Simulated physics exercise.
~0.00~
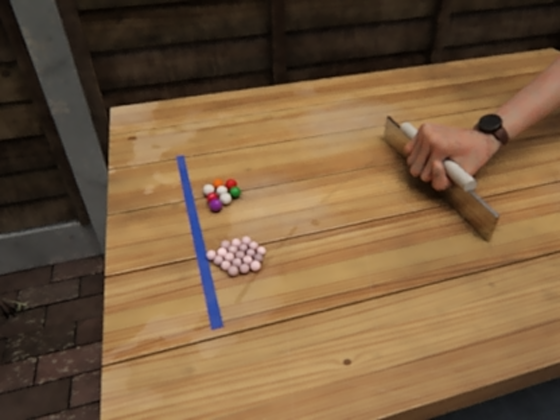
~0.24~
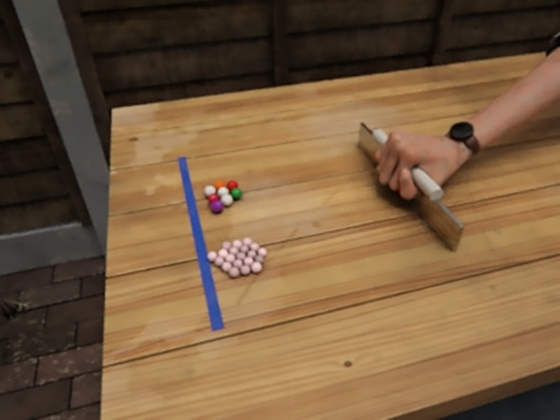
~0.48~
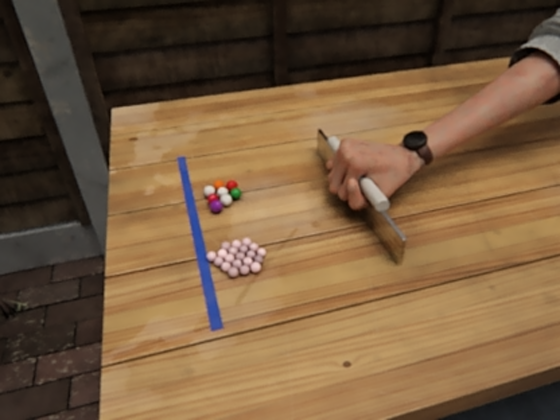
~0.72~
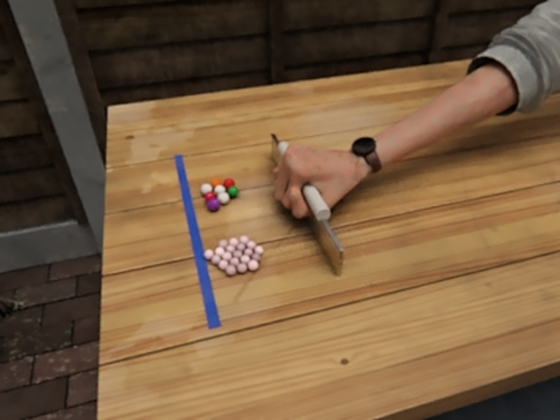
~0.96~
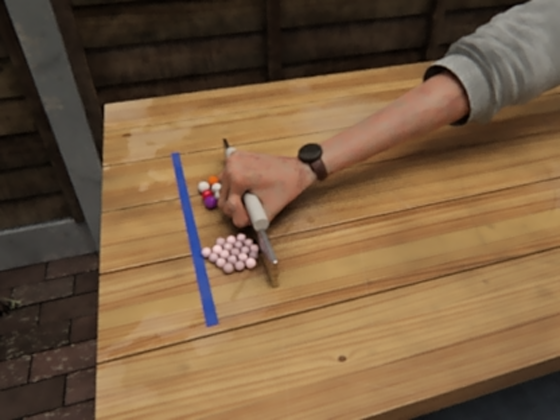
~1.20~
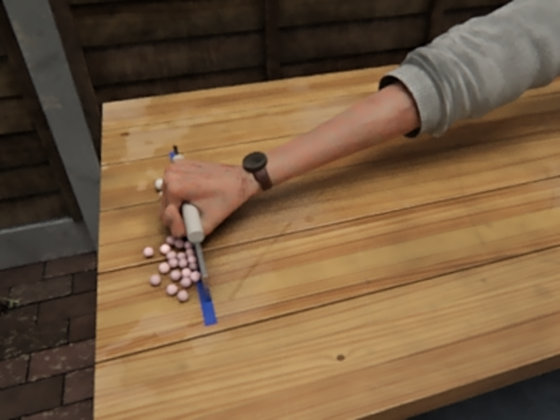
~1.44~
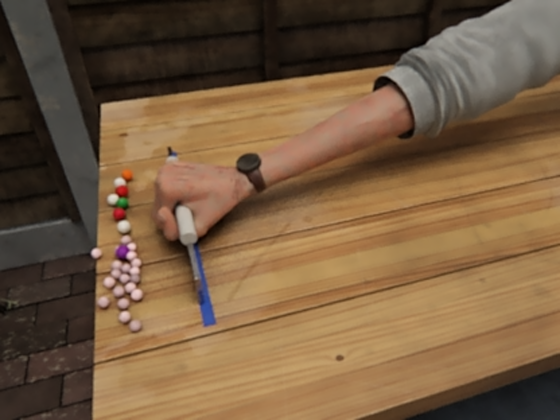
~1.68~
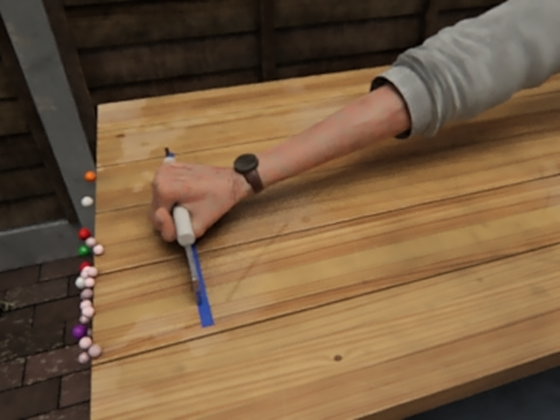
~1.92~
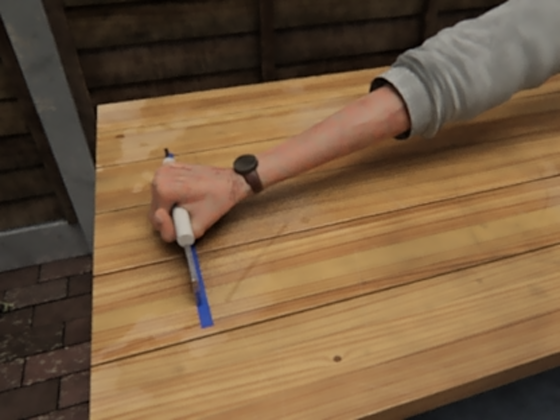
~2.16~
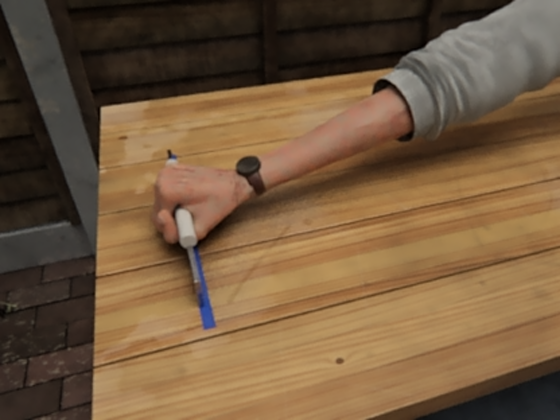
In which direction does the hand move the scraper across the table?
The hand moves the scraper to the left, toward the strip of blue tape.
